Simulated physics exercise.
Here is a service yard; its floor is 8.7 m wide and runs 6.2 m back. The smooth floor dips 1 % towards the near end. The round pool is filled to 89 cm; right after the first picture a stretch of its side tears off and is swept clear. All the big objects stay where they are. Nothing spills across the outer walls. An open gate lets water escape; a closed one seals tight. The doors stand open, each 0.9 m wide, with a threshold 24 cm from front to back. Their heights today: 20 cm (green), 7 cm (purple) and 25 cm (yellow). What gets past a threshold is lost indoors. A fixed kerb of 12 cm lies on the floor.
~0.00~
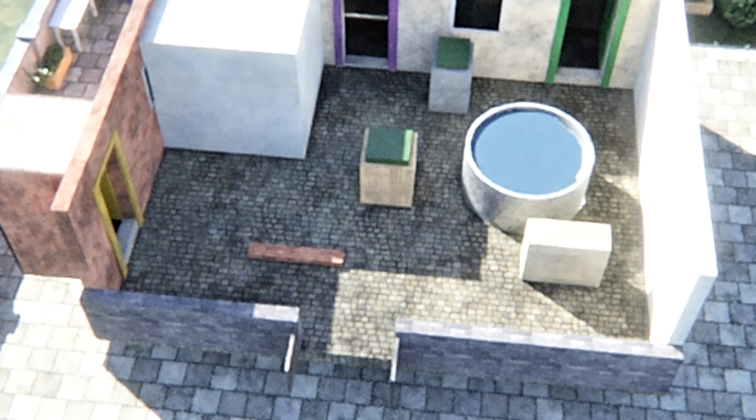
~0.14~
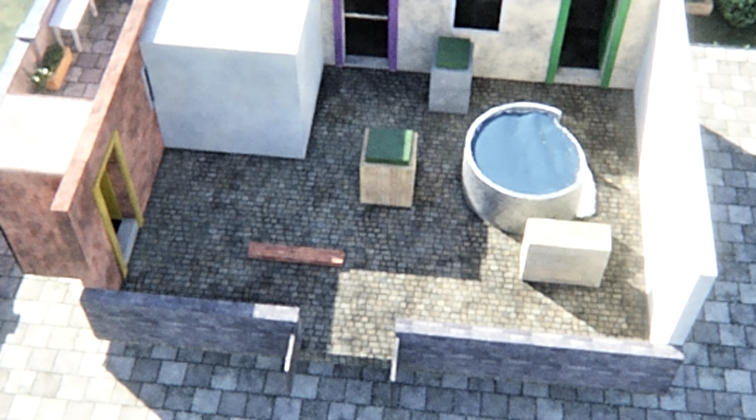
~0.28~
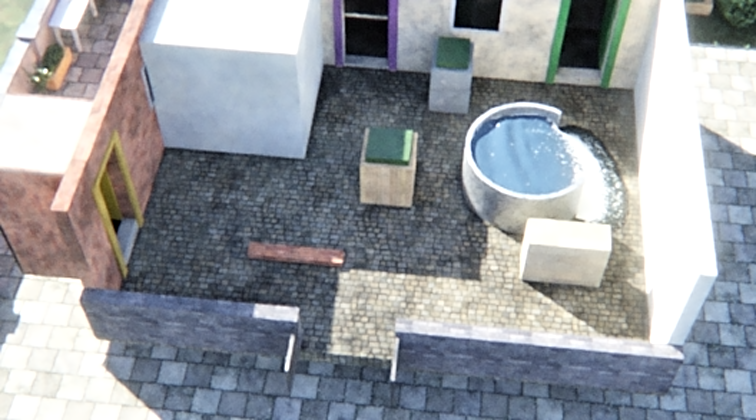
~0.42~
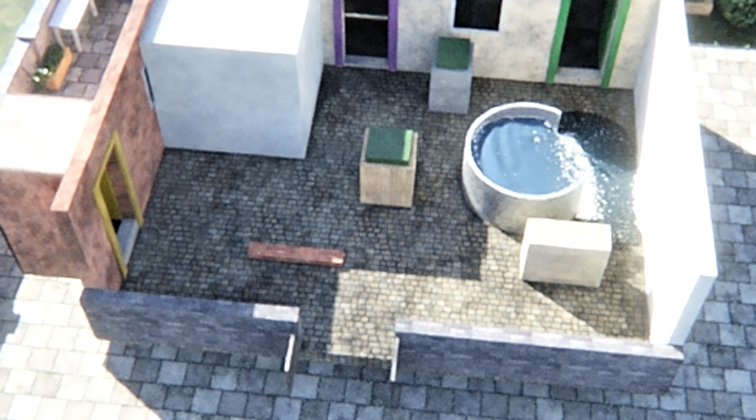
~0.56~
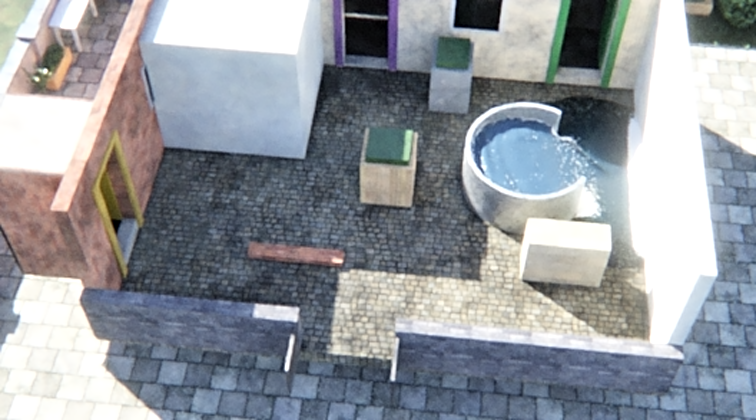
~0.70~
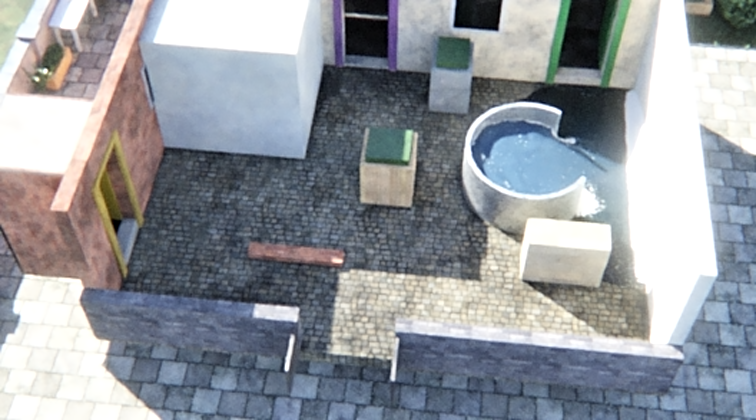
To begin with, a round pool of still blue water stands in a cobbled yard with purple, green and yellow doorways. A stretch of its right side opens, and water pours through the gap, spreading across the floor to the right and back towards the green doorway, while the yellow doorway stays dry.
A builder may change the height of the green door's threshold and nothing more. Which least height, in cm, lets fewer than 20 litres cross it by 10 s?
Some 32 cm above the ground.
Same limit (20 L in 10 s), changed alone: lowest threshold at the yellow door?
About 7.0 cm at yellow.
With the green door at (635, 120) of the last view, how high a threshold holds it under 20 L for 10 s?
Roughly 32 cm.
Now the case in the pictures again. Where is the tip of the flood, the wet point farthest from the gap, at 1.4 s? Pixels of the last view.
Around (650, 371).
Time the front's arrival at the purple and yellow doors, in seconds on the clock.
Purple 2.6 s, yellow 6.0 s.
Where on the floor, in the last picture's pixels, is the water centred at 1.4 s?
Near (572, 177).
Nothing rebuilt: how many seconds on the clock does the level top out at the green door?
Around 2.0 s.
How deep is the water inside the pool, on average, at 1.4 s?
About 43 cm.
After 1.4 s water covers 20 % of the floor, deepest (66 cm) near (631, 91); 25 cm at the green door, 1 litre in over its 20 cm threshold.
After 3.0 s water covers 45 % of the floor, deepest (40 cm) near (474, 78); 27 cm at the green door, 86 litres in over its 20 cm threshold.
After 10.0 s water covers 95 % of the floor, deepest (12 cm) near (220, 329); 5 cm at the green door, 99 litres in over its 20 cm threshold.
At the green door as built, the water arrived by 0.7 s and peaked near 34 cm at 2.0 s.
Run again over the same 10 s with other heights there, 30 litres in over 29.5 cm, 5 litres over 40 cm. The limit of 20 litres is kept from about 32 cm up.
